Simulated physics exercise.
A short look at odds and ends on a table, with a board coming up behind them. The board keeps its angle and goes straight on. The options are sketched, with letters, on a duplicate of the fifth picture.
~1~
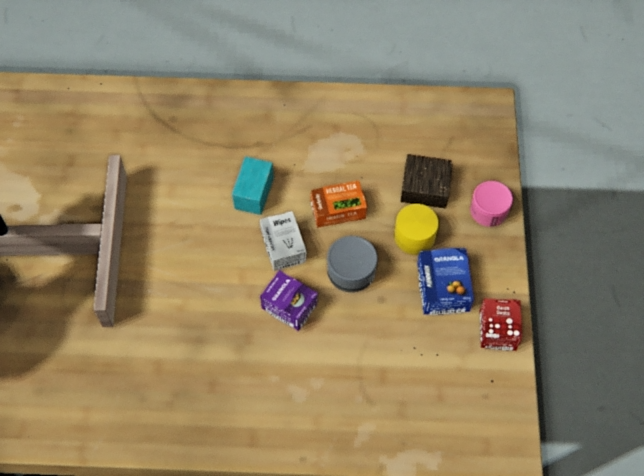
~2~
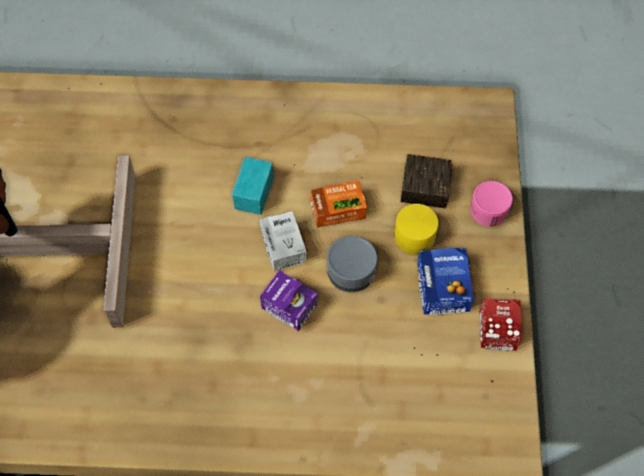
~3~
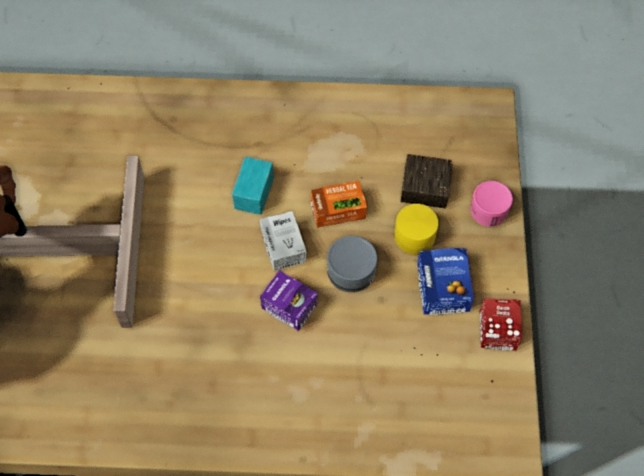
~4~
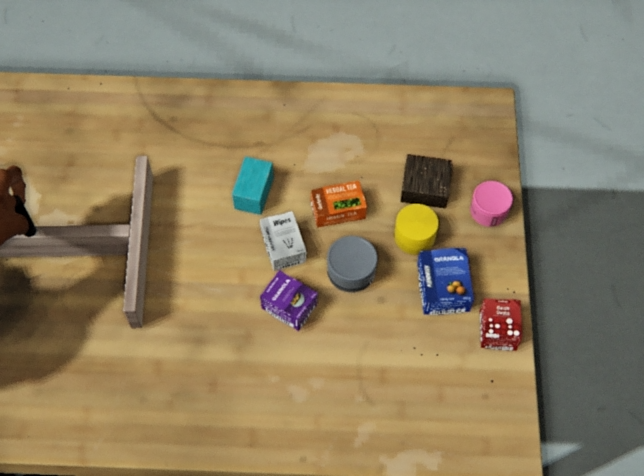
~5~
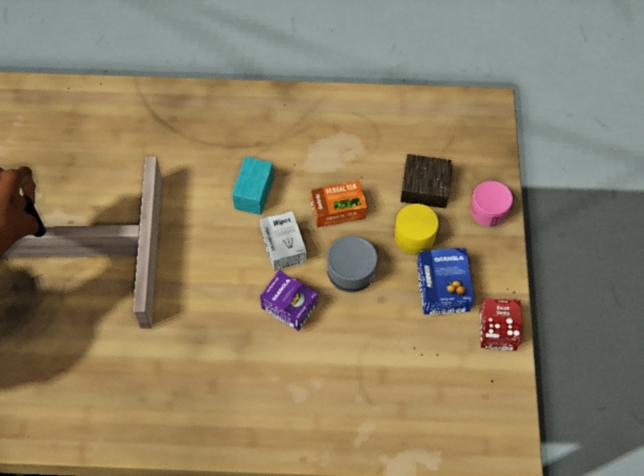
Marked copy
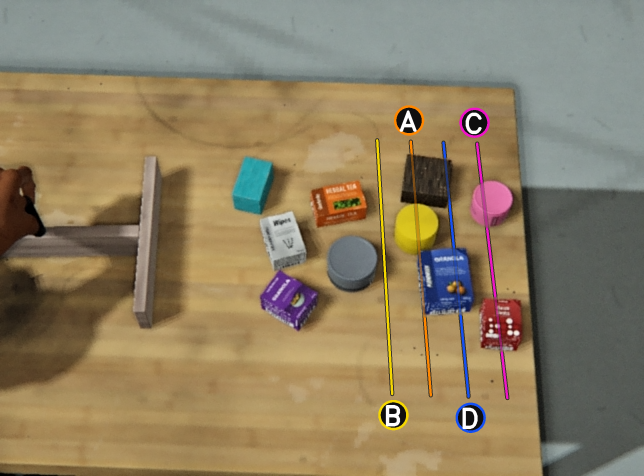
On a wooden table, a hand at left slides a T-shaped board slowly rightward while the scattered small boxes and tubs stay still.
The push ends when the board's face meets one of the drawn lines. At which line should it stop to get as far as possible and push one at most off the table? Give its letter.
No farther than A.
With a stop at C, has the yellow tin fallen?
Yes.
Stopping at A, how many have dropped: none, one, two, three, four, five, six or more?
By then, none.
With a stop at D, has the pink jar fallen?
Yes.
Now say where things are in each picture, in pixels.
The first frame shows blue packet (444, 281); grey tub (352, 264); white box (283, 241).
The second frame shows board (117, 229); black block (426, 181).
The third frame shows board (126, 230); orange box (338, 204).
The fourth frame shows board (136, 230); red box (501, 324).
The fifth frame shows board (145, 230); pink jar (491, 204); blue packet (444, 281); grey tub (352, 264).
On the marked copy, A at (420, 260); B at (384, 258); C at (491, 262); D at (455, 261).
With A. Early on, board (243, 234); turquoise block (267, 186); red box (501, 324).
Further on, board (343, 237); blue packet (455, 282); black block (444, 176).
At the end, board (418, 239); pink jar (523, 194); red box (519, 339); none fallen.
As for the rest, B is within the limit but short; C drops five; D drops three.
